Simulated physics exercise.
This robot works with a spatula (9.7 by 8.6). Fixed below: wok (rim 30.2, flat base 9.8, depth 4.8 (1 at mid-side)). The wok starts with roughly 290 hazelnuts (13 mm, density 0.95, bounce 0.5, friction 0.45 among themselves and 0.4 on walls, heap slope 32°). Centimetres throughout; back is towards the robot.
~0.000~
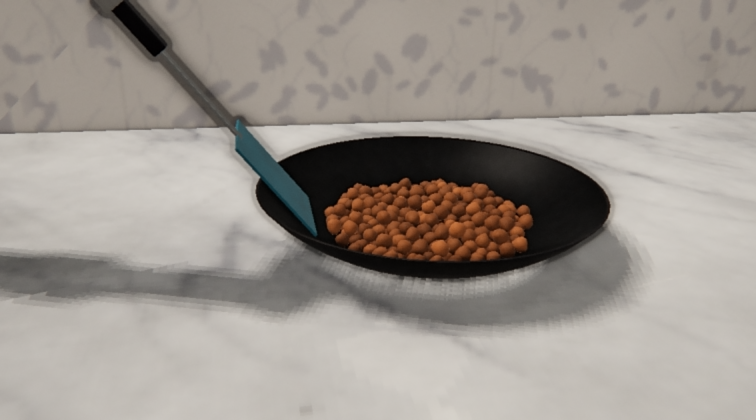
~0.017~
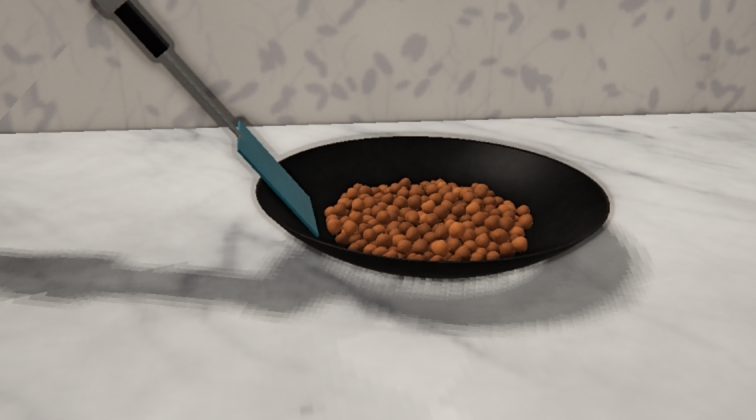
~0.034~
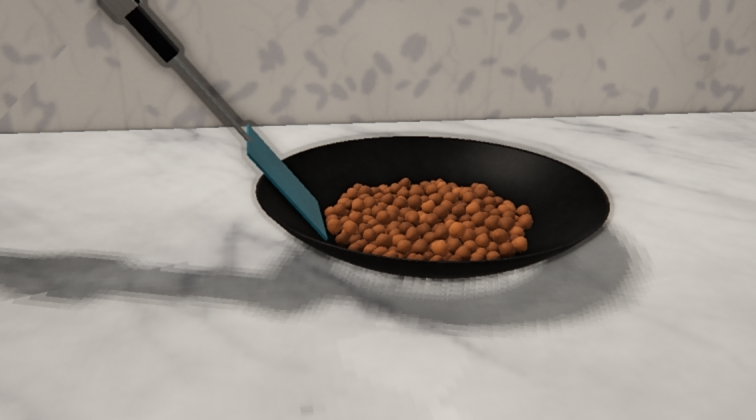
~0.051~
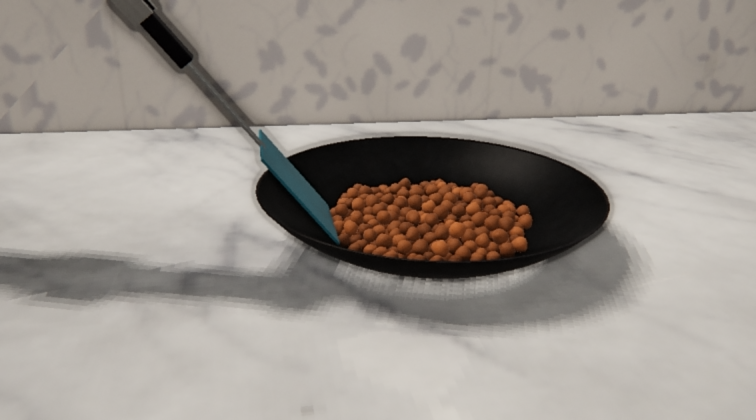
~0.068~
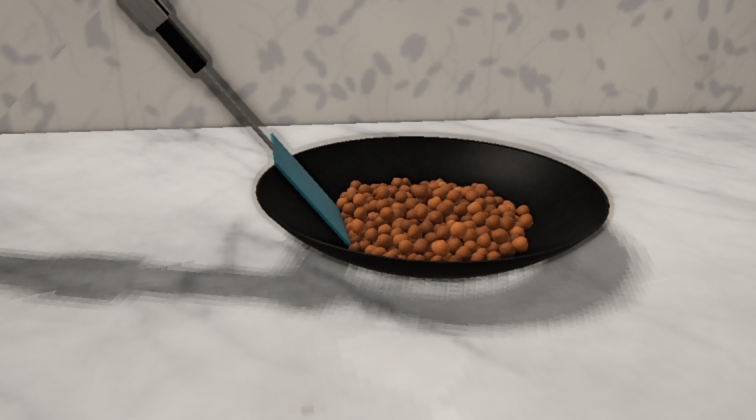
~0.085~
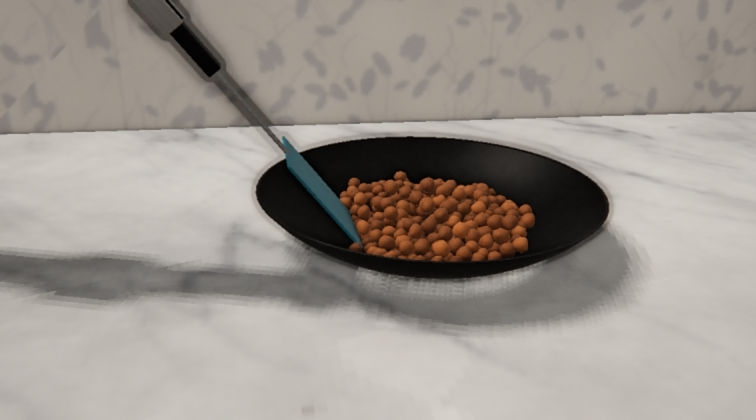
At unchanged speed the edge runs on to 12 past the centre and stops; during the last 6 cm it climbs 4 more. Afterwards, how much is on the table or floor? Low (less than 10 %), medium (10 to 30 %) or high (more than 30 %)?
On the table or floor the share is medium, 10 to 30 %.
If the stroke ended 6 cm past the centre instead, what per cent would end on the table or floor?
Then about 0 per cent.
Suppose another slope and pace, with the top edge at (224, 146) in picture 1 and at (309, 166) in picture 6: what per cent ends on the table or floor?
Some 35 per cent.
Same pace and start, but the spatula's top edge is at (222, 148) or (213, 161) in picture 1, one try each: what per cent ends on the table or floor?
Some 30 and 25 per cent.
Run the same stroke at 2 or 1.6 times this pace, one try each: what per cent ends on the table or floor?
About 35 and 35 per cent.
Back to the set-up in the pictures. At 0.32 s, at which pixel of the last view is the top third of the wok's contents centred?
At about (528, 187).
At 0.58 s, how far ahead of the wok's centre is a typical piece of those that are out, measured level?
Some 24 cm.
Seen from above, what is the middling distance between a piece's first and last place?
Some 4 cm.
By 0.20 s, sloping 52°, highest piece 4 above the table; 286 in the wok.
By 0.32 s, sloping 52°, highest piece 6 above the table; 286 in the wok.
By 0.58 s, sloping 52°, highest piece 6 above the table; 222 in the wok, 57 on the table or floor, 7 on the blade or in flight.
By 1.63 s, sloping 52°, highest piece 5 above the table; 222 in the wok, 64 on the table or floor.
Final count, 222 in the wok, 64 on the table or floor. That is 22 % on the table or floor.
